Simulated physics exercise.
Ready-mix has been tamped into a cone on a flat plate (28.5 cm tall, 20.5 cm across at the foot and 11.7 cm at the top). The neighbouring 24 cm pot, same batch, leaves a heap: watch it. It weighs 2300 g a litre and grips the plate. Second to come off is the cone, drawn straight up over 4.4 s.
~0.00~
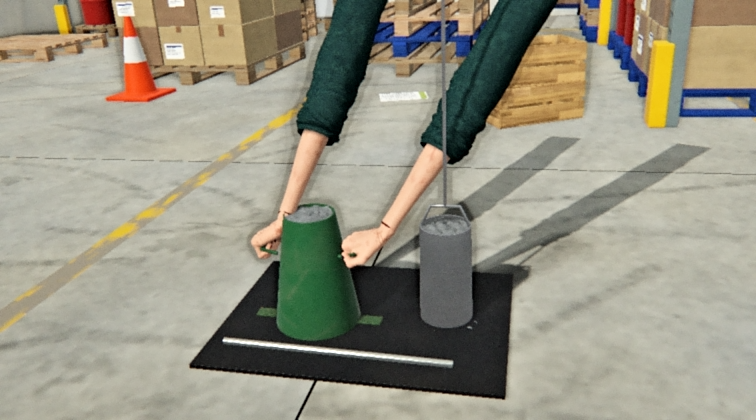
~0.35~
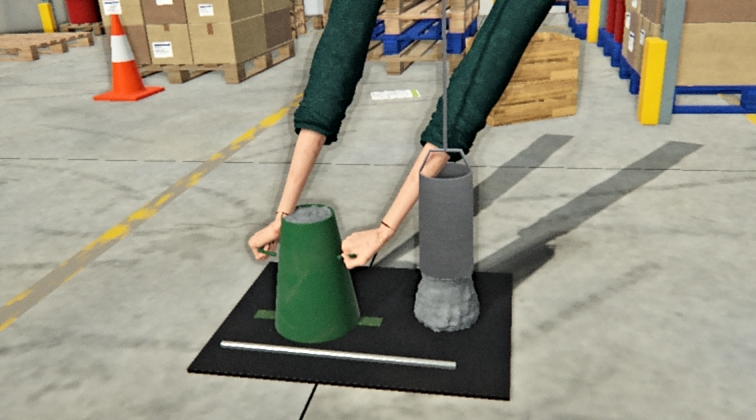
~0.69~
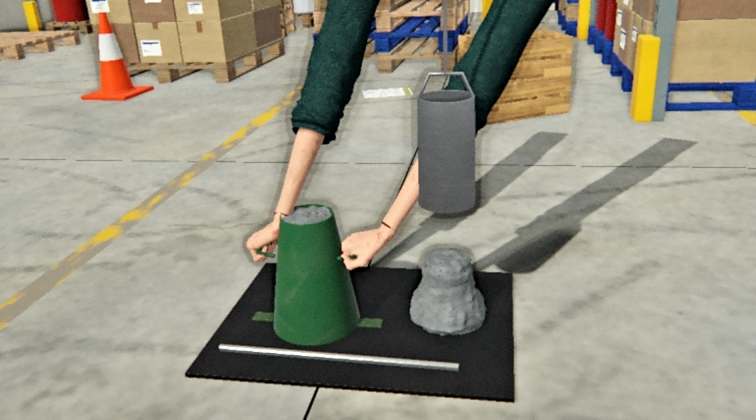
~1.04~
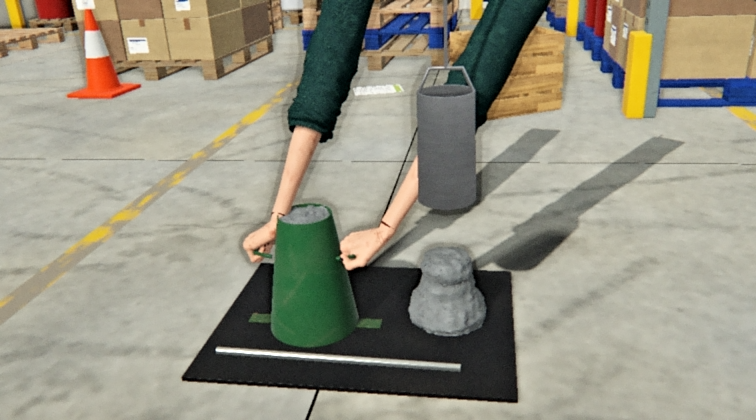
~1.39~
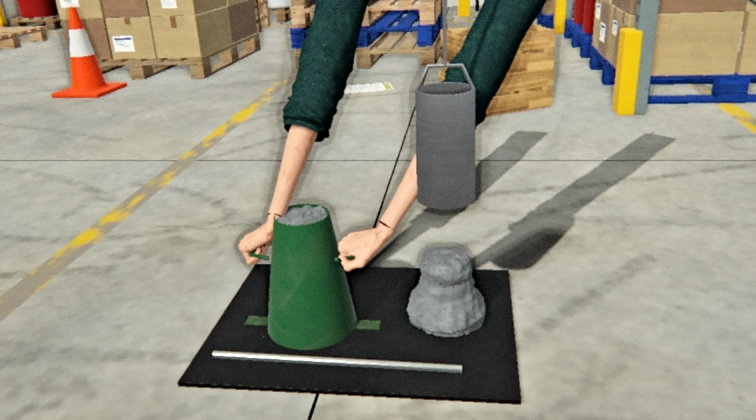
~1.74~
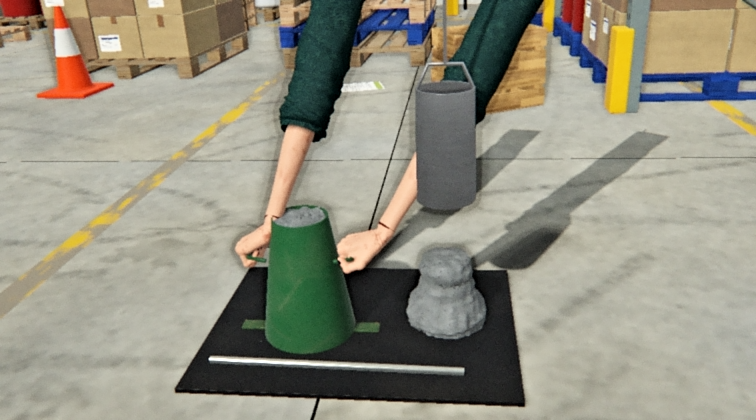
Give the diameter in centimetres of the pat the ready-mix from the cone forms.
I would say roughly 25 centimetres across.
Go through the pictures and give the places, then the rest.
In the first picture, middle of the pot's mouth at (445, 226), still down; middle of the cone's top at (309, 214), not yet moved.
In the second picture, middle of the pot's mouth at (446, 172), raised 13 cm; middle of the cone's top at (308, 215), not yet moved.
In the third picture, middle of the pot's mouth at (446, 97), raised 30 cm; what the pot left 16 cm high and 19 cm wide, top at (447, 258); middle of the cone's top at (307, 215), not yet moved.
In the fourth picture, middle of the pot's mouth at (446, 92), raised 31 cm; what the pot left 16 cm high and 19 cm wide, top at (447, 257); middle of the cone's top at (304, 215), not yet moved.
In the fifth picture, middle of the pot's mouth at (445, 90), raised 31 cm; what the pot left 16 cm high and 19 cm wide, top at (446, 257); middle of the cone's top at (302, 215), not yet moved.
In the sixth picture, middle of the pot's mouth at (445, 89), raised 31 cm; what the pot left 16 cm high and 19 cm wide, top at (446, 258); middle of the cone's top at (300, 217), not yet moved.
After 2.8 s, the cone is up 6.3 cm; the ready-mix has come down 4.3 cm to 24 cm and is 23 cm wide.
After 3.9 s, the cone is up 17 cm; the ready-mix has come down 6.2 cm to 22 cm and is 25 cm wide.
After 5.0 s, the cone is up 29 cm; the ready-mix has come down 6.4 cm to 22 cm and is 25 cm wide.
After 6.4 s, the cone is clear; the ready-mix has come down 6.5 cm to 22 cm and is 25 cm wide.
After 6.8 s, at rest, the cone is clear; the ready-mix has come down 6.6 cm to 22 cm and is 25 cm wide.
